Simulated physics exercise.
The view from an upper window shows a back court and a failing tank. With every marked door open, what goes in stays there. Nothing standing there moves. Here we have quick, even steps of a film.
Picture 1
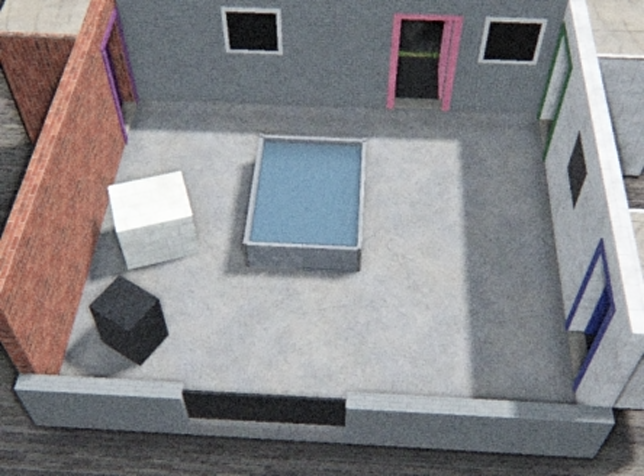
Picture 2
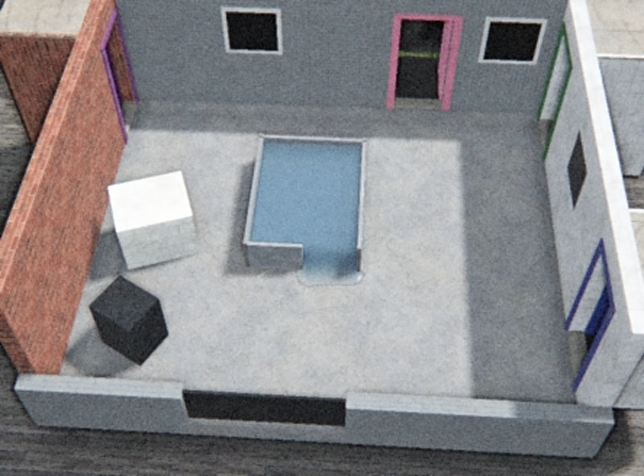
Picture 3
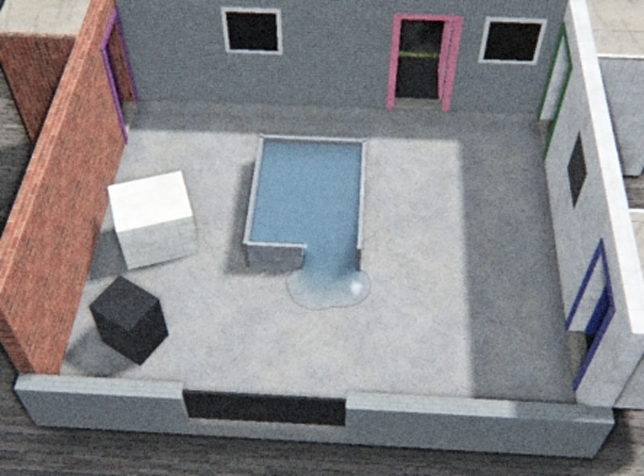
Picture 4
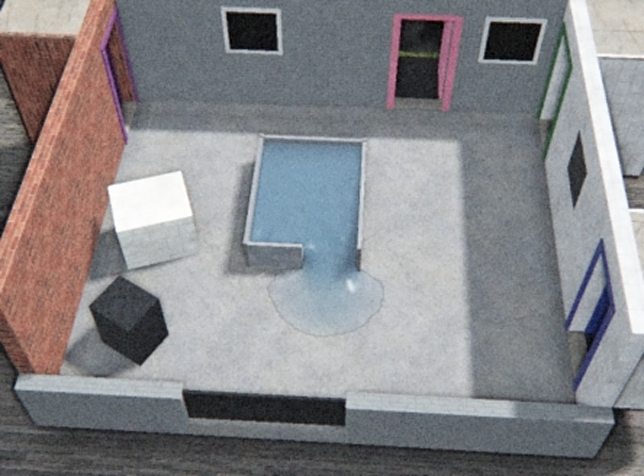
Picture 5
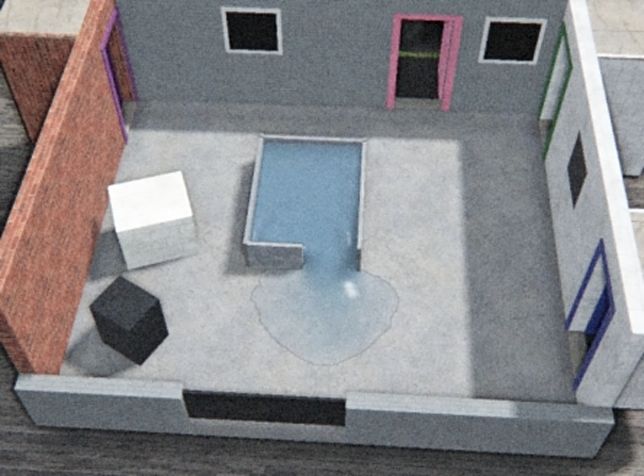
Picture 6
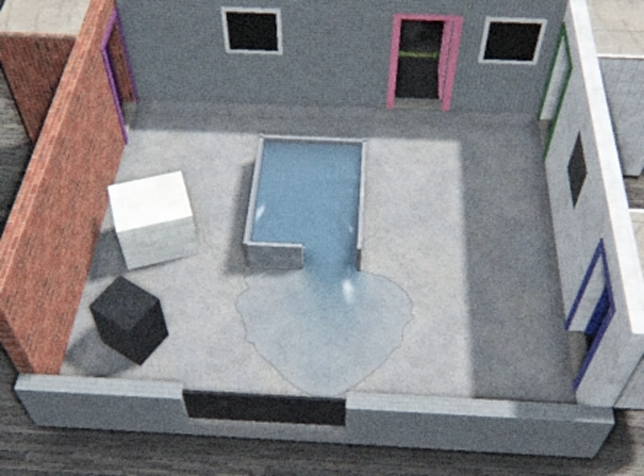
Water poured out through a gap in the near side of the raised tank and spread steadily across the grey courtyard floor toward the viewer, widening into a broad, rounded puddle.
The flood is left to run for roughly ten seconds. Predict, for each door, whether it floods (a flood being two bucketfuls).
Prediction: The pink door stays unflooded; the purple door stays unflooded; the blue door floods; the green door stays unflooded.
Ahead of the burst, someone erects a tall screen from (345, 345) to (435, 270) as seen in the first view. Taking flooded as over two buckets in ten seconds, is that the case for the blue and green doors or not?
The blue door remains below and the green door remains below.
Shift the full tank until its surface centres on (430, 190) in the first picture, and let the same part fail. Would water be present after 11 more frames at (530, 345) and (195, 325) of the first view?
In that order: Submerged and untouched.
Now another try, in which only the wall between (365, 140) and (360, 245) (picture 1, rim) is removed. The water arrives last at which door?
It would be the purple door.
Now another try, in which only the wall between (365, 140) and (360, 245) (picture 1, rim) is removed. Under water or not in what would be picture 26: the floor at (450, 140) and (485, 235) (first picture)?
Soaked and Soaked.
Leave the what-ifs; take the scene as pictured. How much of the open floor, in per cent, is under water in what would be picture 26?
Roughly 30 per cent.
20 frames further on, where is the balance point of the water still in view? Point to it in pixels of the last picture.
Near pixel (325, 290).
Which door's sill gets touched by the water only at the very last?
I'd go with the pink one.
A moment on, water covers 15 % of the floor; the pink door not reached, the purple door not reached, the blue door not reached, the green door not reached.
Next, water covers 25 % of the floor; the pink door not reached, the purple door not reached, the blue door not reached, the green door not reached.
Then, water covers 30 % of the floor; the pink door not reached, the purple door not reached, the blue door under two buckets in, the green door not reached.
Later, water covers 55 % of the floor; the pink door not reached, the purple door not reached, the blue door over two buckets in, the green door not reached.
In the end, water covers 90 % of the floor; the pink door wet at the sill, nothing in, the purple door wet at the sill, nothing in, the blue door over two buckets in, the green door wet at the sill, nothing in.
